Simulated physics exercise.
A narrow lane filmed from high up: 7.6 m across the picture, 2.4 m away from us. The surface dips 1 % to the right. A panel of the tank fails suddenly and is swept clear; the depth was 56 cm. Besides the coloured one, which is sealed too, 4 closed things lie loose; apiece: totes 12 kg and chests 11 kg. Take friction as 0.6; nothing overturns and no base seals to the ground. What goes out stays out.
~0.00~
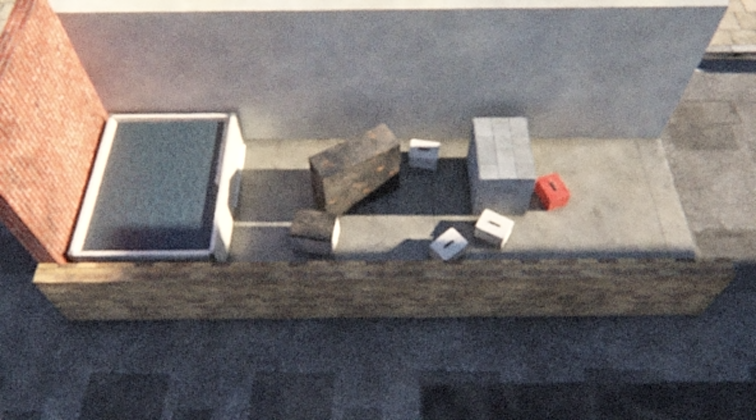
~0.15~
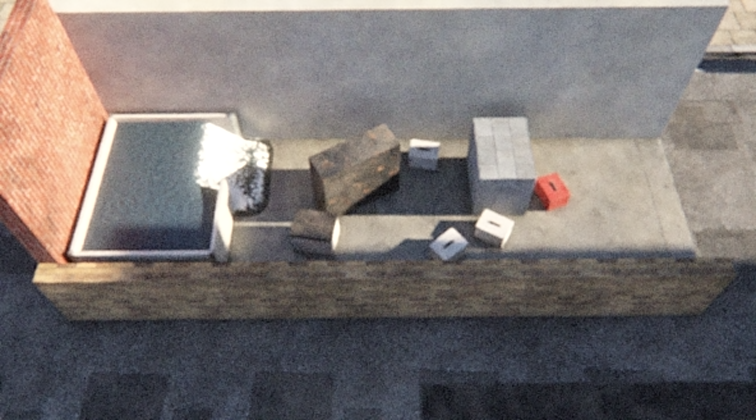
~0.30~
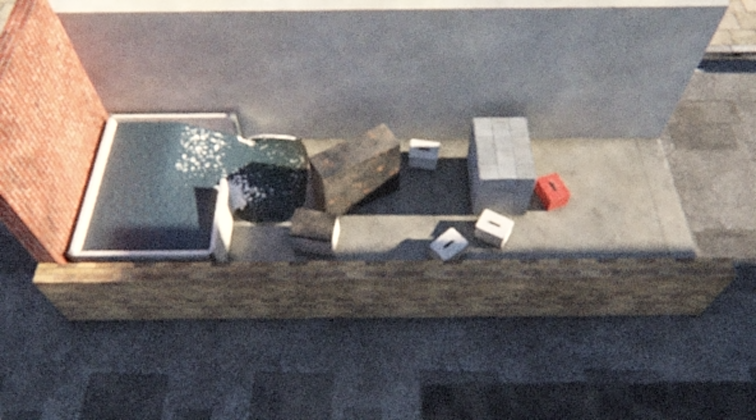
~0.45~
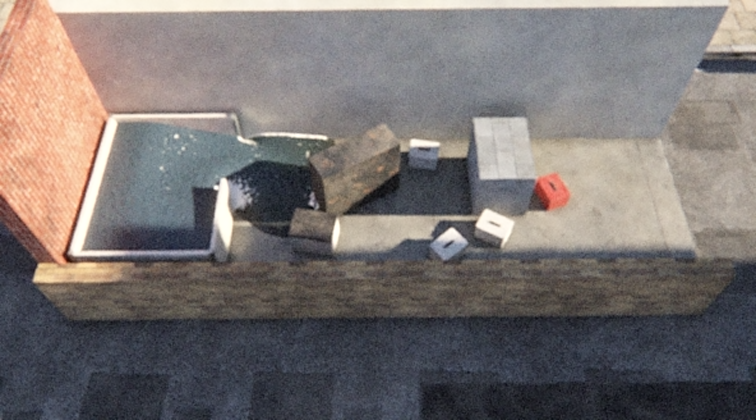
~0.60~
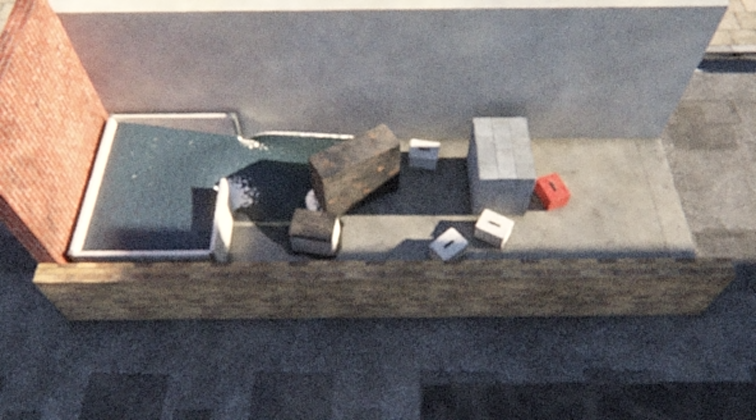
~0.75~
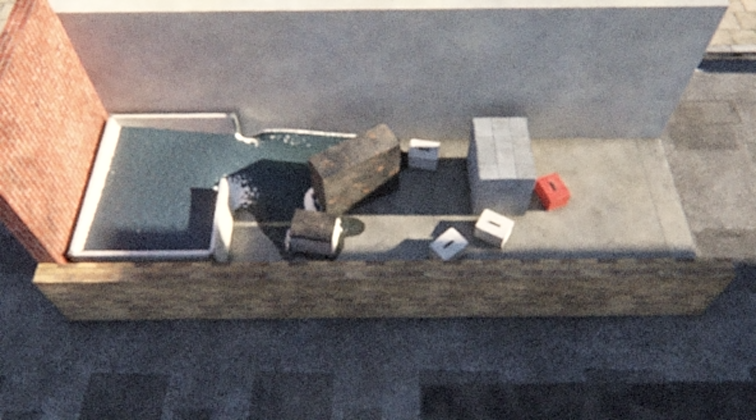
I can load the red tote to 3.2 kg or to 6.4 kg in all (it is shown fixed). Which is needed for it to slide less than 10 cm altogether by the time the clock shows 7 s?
For it, the lower weight is enough.
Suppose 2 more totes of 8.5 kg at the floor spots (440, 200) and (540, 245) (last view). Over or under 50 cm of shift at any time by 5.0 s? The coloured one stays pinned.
In turn: More, less.
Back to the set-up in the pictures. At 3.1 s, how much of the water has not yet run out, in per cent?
About 94 per cent.
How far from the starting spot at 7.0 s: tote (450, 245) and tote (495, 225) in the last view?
In that order: 30 cm, 0 cm.
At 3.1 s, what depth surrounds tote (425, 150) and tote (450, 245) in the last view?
Roughly 11 and 19 cm.
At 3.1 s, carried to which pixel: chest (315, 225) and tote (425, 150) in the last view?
Near (310, 257) and (423, 243).
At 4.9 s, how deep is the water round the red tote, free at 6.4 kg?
About 2 cm.
After 1.4 s the red tote would be 0 cm from its start with 3.2 kg and 0 cm from its start with 6.4 kg; 0 cm of water round it then.
After 3.1 s the red tote would be 0 cm from its start with 3.2 kg and 0 cm from its start with 6.4 kg; 0 cm of water round it then.
After 4.9 s the red tote would be 0 cm from its start with 3.2 kg and 0 cm from its start with 6.4 kg; 2 cm of water round it then.
After 7.0 s the red tote would be 0 cm from its start with 3.2 kg and 0 cm from its start with 6.4 kg; 2 cm of water round it then.
